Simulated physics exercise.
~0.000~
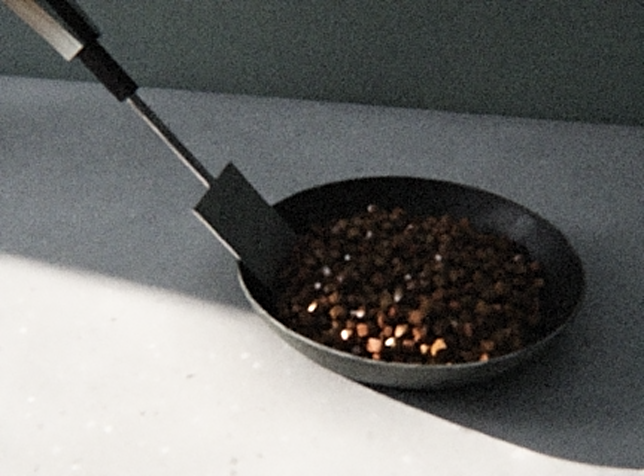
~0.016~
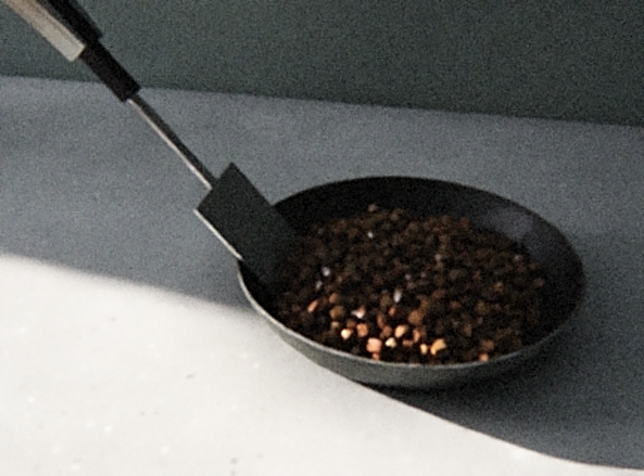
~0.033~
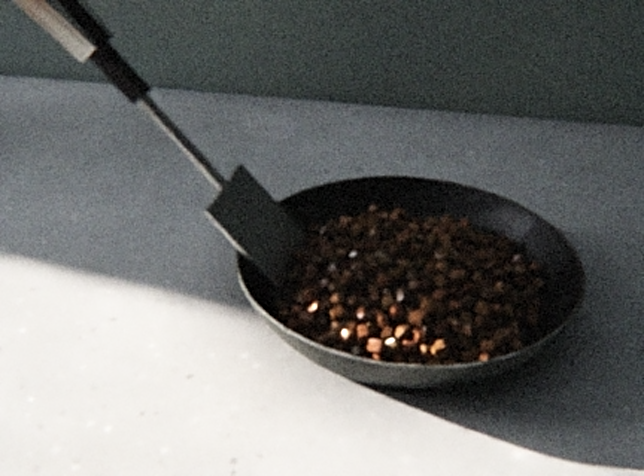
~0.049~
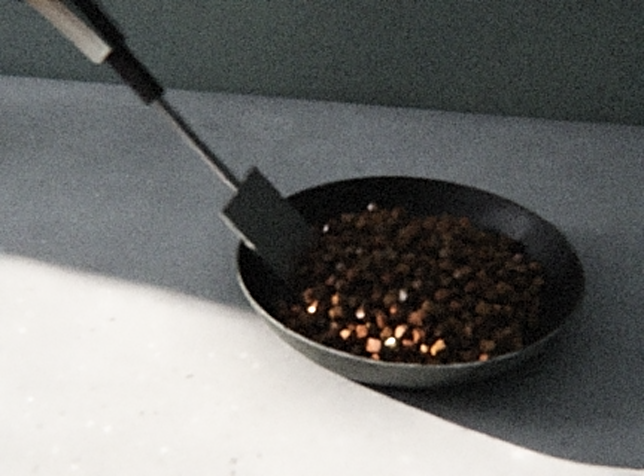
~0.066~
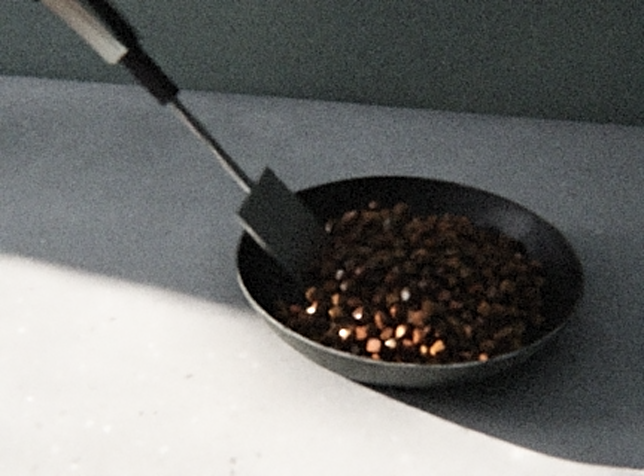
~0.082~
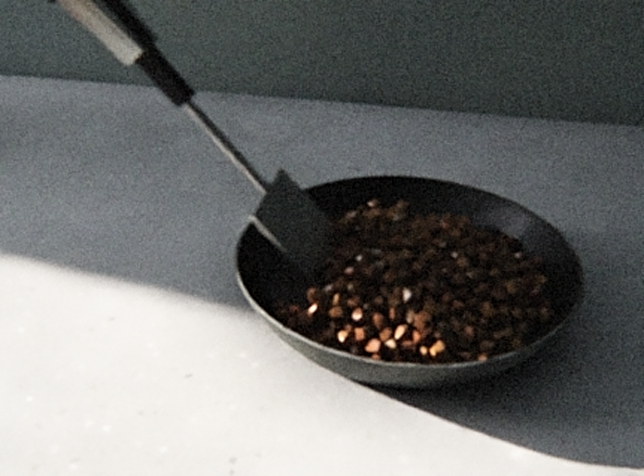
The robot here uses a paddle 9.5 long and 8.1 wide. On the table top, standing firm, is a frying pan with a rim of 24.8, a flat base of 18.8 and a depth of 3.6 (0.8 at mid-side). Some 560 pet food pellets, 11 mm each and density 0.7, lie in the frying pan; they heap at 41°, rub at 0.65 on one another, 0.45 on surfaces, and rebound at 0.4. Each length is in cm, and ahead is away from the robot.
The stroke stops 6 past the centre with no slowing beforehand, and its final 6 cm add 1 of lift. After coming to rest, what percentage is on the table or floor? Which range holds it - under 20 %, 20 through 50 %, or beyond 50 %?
The range under 20 % holds it.
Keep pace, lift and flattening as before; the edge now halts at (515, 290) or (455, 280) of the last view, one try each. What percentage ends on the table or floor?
Respectively some 15 and 0 percent end on the table or floor.
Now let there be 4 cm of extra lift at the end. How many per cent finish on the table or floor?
I'd reckon around 10 per cent.
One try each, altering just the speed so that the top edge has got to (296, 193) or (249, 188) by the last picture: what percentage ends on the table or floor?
About 15 and 5 percent.
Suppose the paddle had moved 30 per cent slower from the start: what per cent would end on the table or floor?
Roughly 5 per cent, I'd say.
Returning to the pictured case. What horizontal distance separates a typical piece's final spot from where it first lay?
Some 4 cm.
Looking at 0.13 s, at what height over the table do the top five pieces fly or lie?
I'd put it close to 5 cm.
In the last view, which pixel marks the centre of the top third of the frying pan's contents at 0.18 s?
It is centred close to (480, 264).
After 0.13 s, sloping 49°, highest piece 5 above the table; 558 in the frying pan.
After 0.18 s, sloping 49°, highest piece 5 above the table; 558 in the frying pan.
After 0.41 s, sloping 49°, highest piece 5 above the table; 515 in the frying pan, 41 on the table or floor, 2 on the blade or in flight.
After 1.46 s, sloping 49°, highest piece 5 above the table; 515 in the frying pan, 43 on the table or floor.
At rest, 515 in the frying pan, 43 on the table or floor. That is 8 % on the table or floor.
